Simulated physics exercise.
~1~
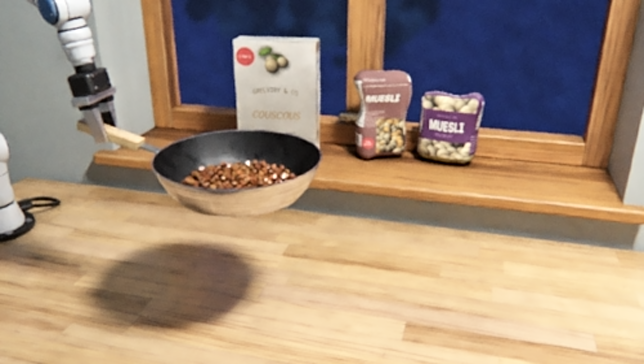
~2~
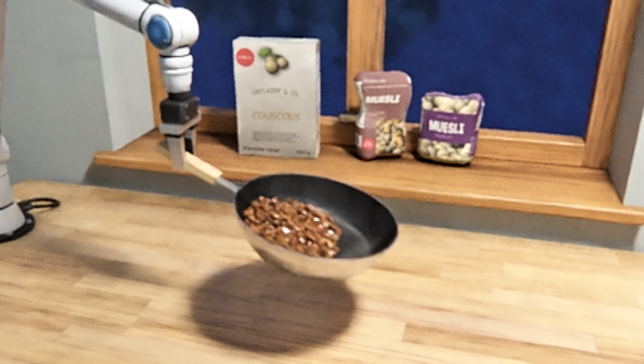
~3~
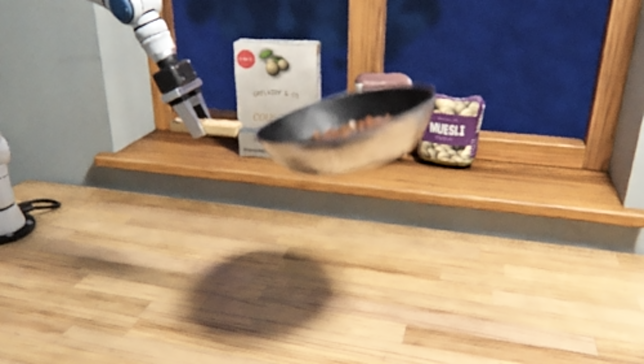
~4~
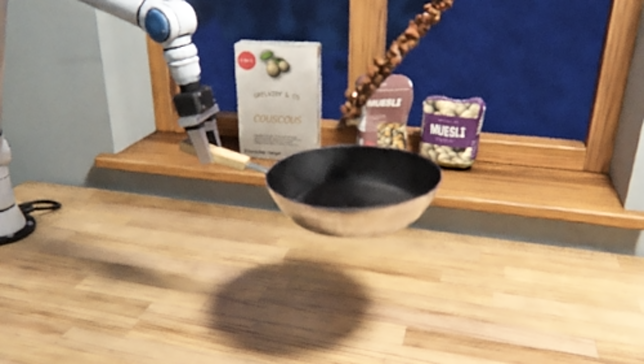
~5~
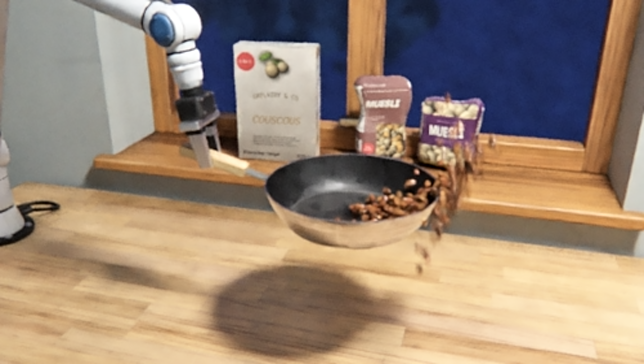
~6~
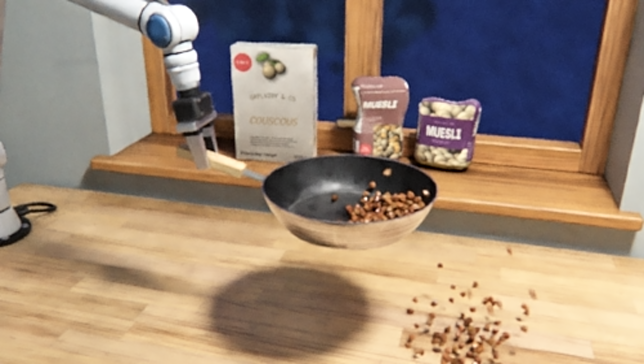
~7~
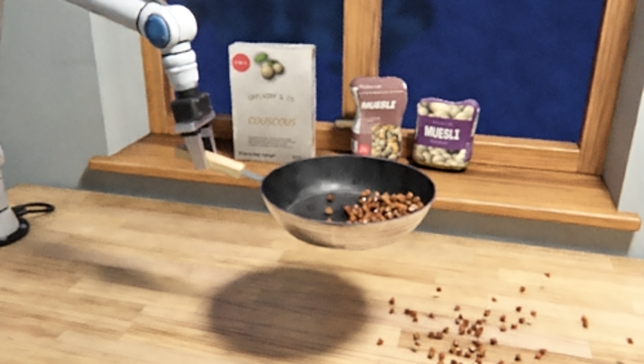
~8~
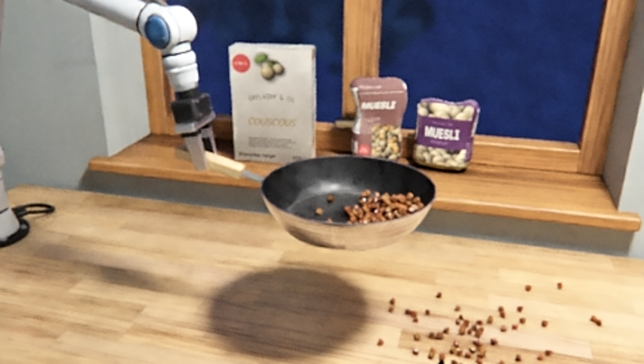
A robot arm flipped a frying pan full of brown pellets, flinging them high in the air, then caught most of them as the rest spilled over the right side and scattered across the wooden table, where they lay while the pan hung still.
